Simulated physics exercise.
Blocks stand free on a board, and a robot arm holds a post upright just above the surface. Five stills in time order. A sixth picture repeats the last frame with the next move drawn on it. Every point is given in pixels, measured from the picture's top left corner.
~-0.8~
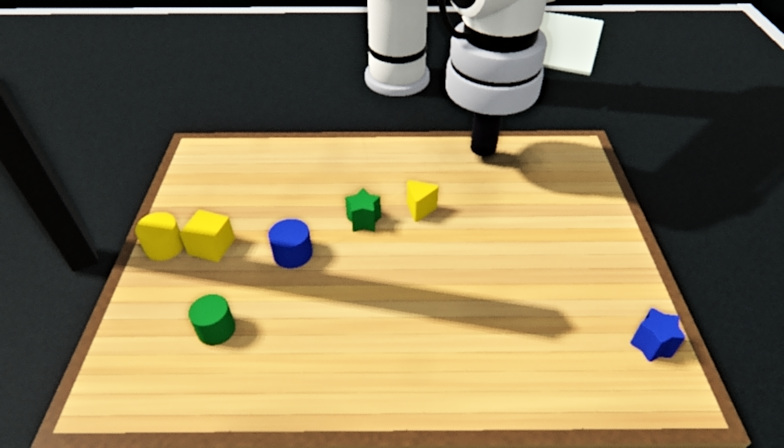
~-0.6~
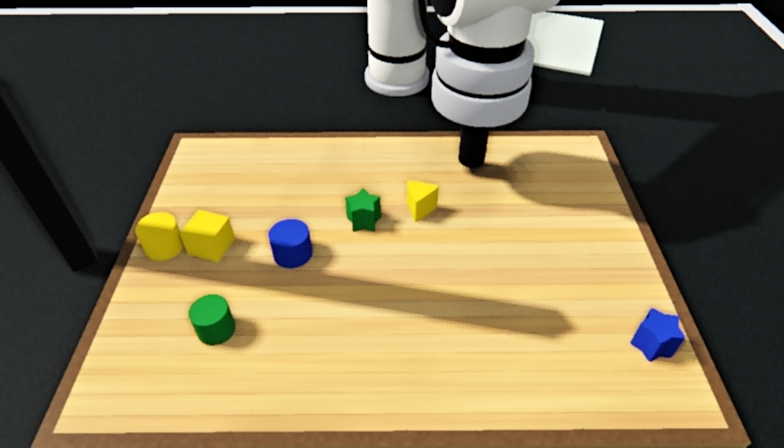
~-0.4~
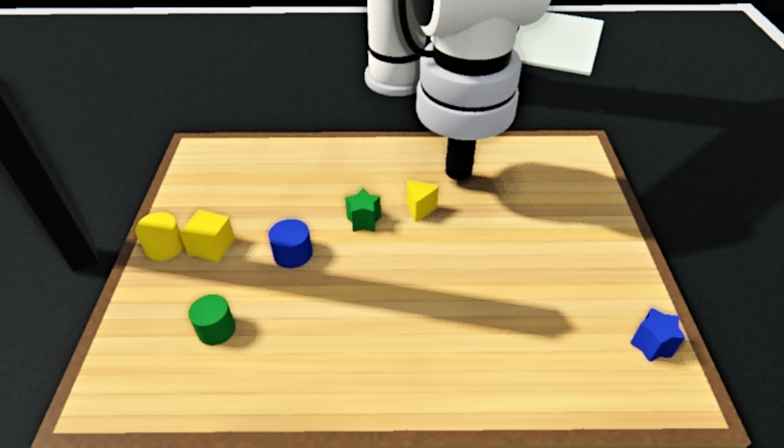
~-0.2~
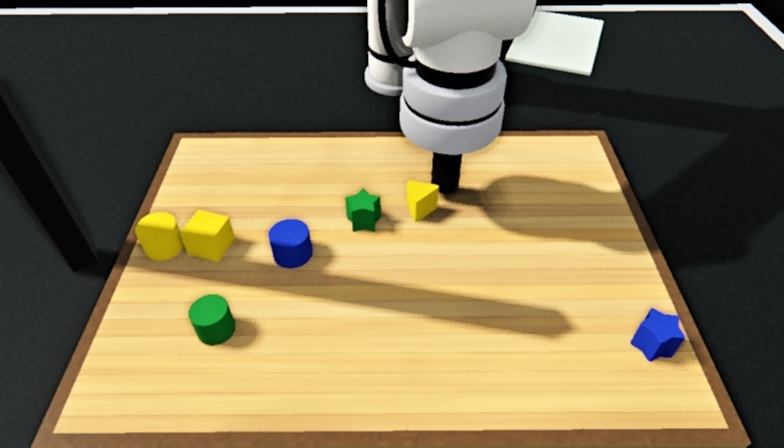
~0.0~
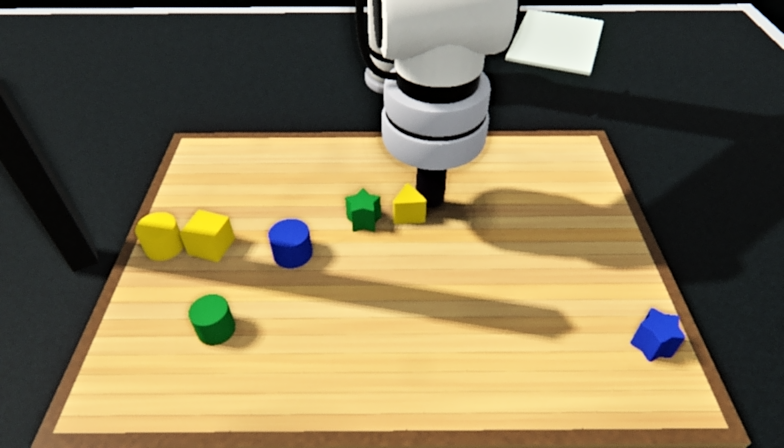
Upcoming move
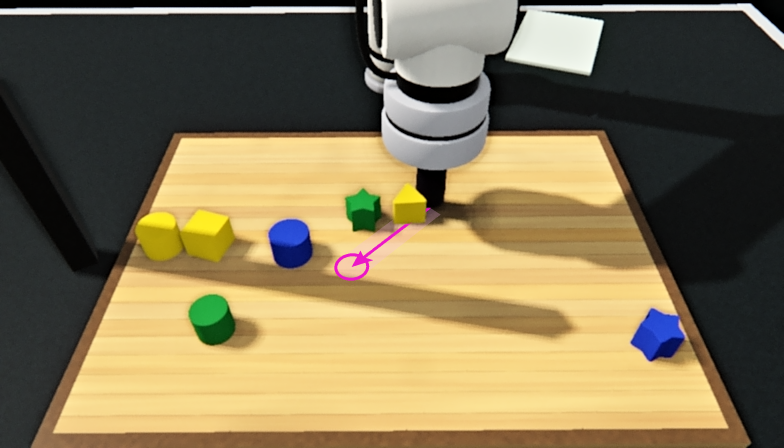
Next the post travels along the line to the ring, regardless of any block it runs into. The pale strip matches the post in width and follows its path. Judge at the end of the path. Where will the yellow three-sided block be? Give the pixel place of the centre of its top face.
I'd say the yellow three-sided block ends with its top centre at (326, 236).
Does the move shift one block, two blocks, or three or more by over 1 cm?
It looks like one block will be pushed more than about 1 cm.
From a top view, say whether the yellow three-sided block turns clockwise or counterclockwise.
Looking down on the board, it turns clockwise.
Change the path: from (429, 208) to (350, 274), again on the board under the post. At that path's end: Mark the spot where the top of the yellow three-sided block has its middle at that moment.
I predict (341, 229).
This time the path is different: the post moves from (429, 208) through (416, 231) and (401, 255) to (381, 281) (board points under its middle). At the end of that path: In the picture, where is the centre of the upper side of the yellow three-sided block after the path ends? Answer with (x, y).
Answer: (387, 210).
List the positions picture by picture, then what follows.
Tip of the post at (483, 149), middles of tops, blue circular block at (289, 232), green star block at (363, 200), yellow three-sided block at (421, 189), in the first picture.
Post at (471, 160), nothing pushed, in the second picture.
Post at (459, 172), nothing pushed, in the third picture.
Post at (445, 185), nothing pushed, in the fourth picture.
Post at (430, 199), blue circular block at (289, 232), green star block at (363, 200), yellow three-sided block at (409, 195), in the fifth picture.
The line goes straight from (429, 208) to (352, 267).
The first path, step by step. One third of the way, post at (405, 218); green star block at (358, 201), turned 30° clockwise; yellow three-sided block at (380, 212), turned 20° clockwise.
Two thirds of the way, post at (379, 238); green star block at (358, 201), turned 30° clockwise; yellow three-sided block at (351, 229), turned 35° clockwise.
At the end, post at (351, 259); blue circular block unmoved; green star block at (358, 201), turned 30° clockwise; yellow three-sided block at (326, 236), turned 65° clockwise.
